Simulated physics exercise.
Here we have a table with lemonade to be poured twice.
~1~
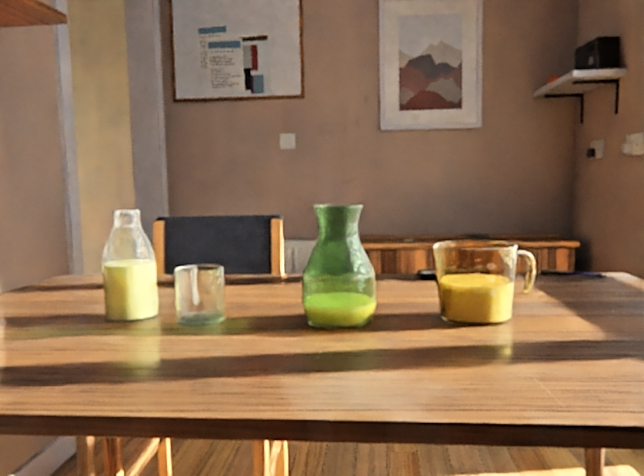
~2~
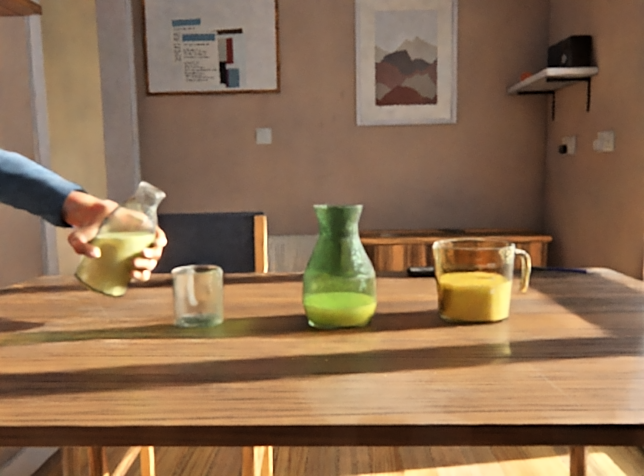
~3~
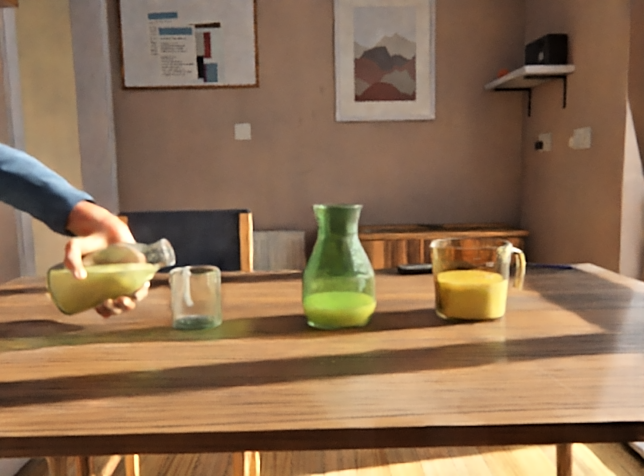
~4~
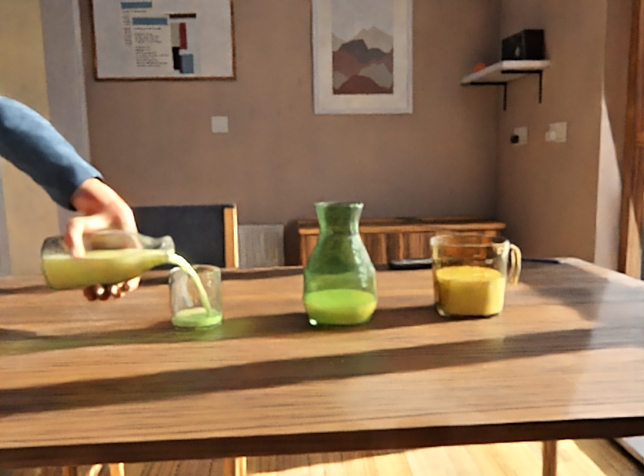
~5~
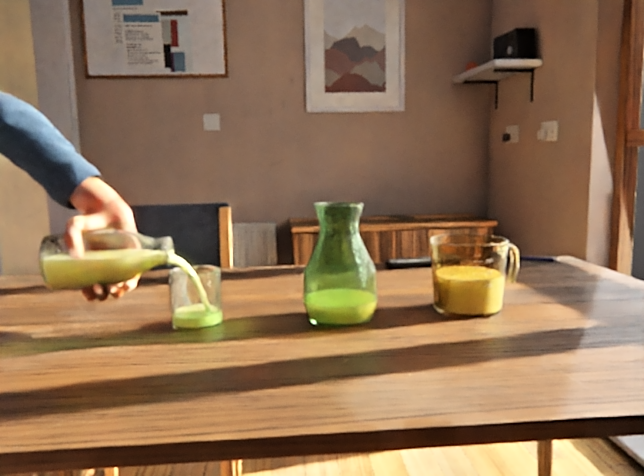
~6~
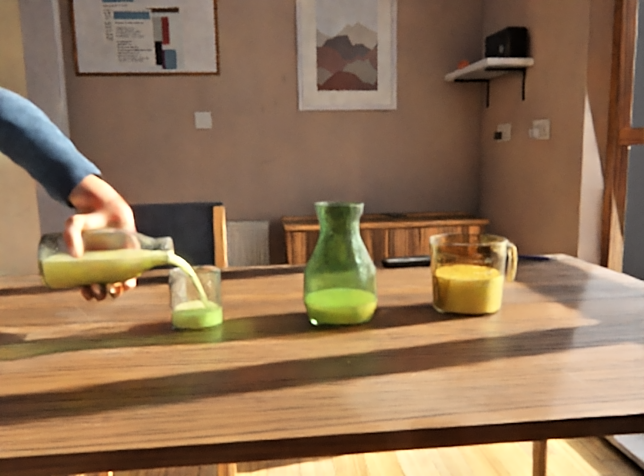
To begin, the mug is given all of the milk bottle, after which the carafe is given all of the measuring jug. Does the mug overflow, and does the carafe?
The mug overflows; the carafe does not overflow.
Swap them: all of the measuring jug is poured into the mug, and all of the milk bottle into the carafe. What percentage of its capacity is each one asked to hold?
That comes to some 150 per cent for the first, and some 60 per cent for the second.
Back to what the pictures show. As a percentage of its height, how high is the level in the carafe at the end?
Roughly 40%.
Soon after, the mug is about three quarters full.
Later, the mug is full to the brim and has run over.
In the end, the mug is full to the brim and has run over; the carafe is about half full.
